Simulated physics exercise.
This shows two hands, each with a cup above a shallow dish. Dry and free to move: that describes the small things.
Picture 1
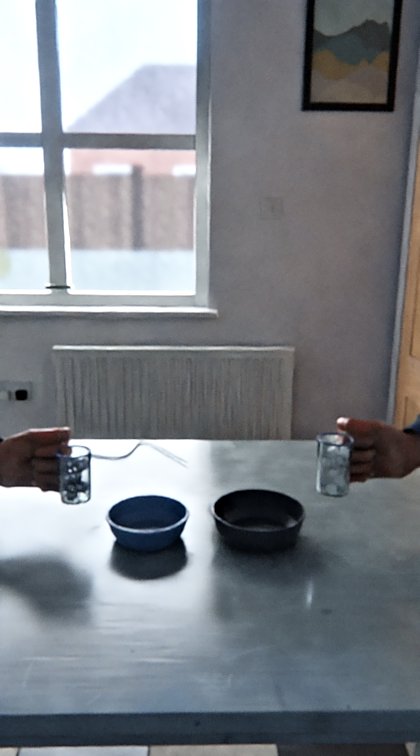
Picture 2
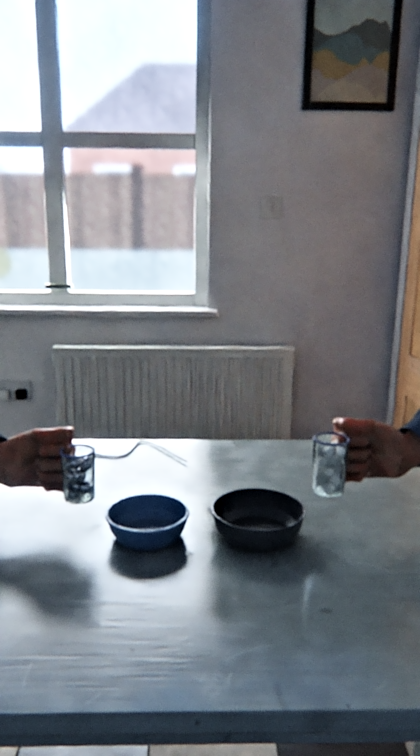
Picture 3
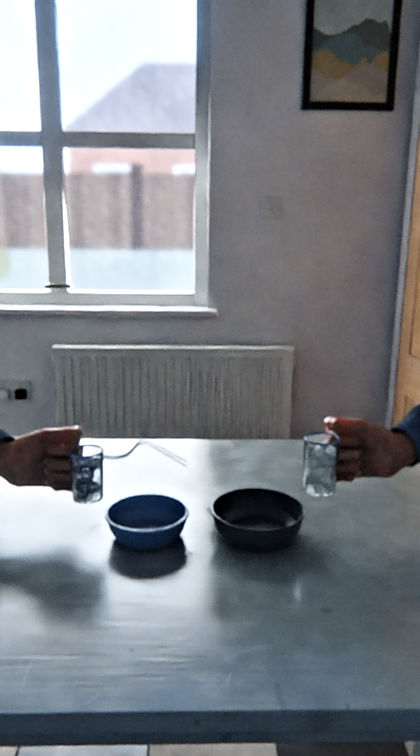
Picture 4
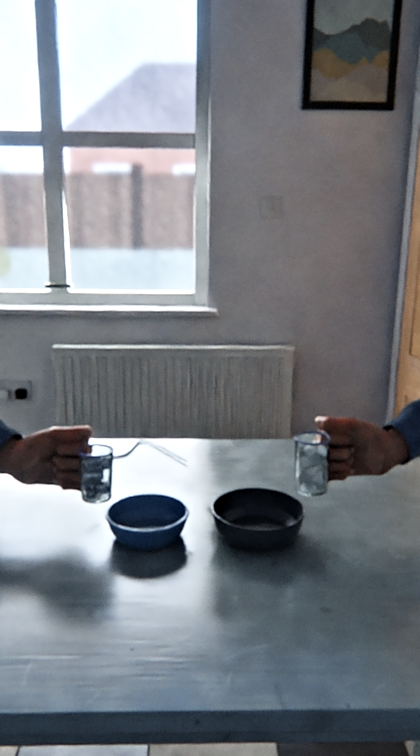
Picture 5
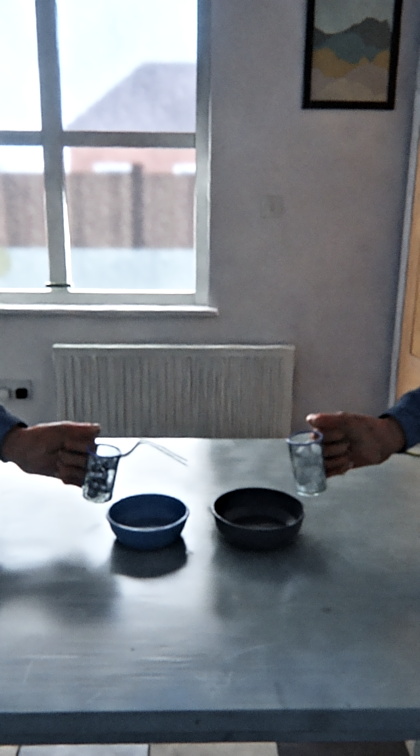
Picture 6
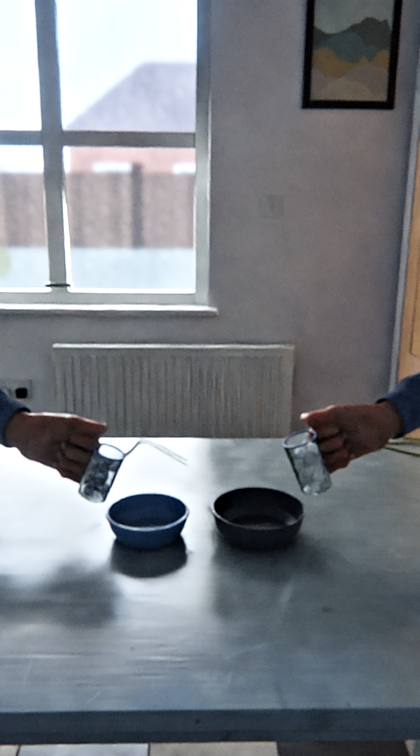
To begin with, two hands hold clear cups of small pieces, darker in the left cup and paler in the right, near a blue dish and a dark dish on a table. The hands move the upright cups slightly inward, then tilt them a little toward the dishes.
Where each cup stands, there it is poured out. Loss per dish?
Left dish: No loss; right: No loss.
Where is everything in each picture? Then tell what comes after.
Left dish at (145, 535), empty; left cup at (75, 475), holding steel balls, just above its dish; right dish at (264, 534), empty; right cup at (334, 465), holding sugar cubes, just above its dish, in the first frame.
Left cup at (79, 474), upright; right cup at (330, 464), upright, in the second frame.
Left cup at (87, 474), upright; right cup at (320, 464), upright, in the third frame.
Left cup at (96, 474), upright; right cup at (312, 464), upright, in the fourth frame.
Left cup at (101, 473), tipped 10°; right cup at (308, 463), tipped 10°, in the fifth frame.
Left dish at (145, 533); left cup at (101, 473), tipped 21°; right dish at (263, 532); right cup at (308, 463), tipped 21°, in the sixth frame.
Then, 0.36 s past the last view, left, all still in the cup; right, all still in the cup.
Then, 0.75 s past the last view, left, most still in the cup, a small part in the air; right, nearly all still in the cup, a small part in the dish.
Then, 1.21 s past the last view, left, all in the dish; right, about a third still in the cup, about two thirds in the dish, a small part in the air.
Finally, left, all in the dish, none outside the dish; right, all in the dish, none outside the dish.
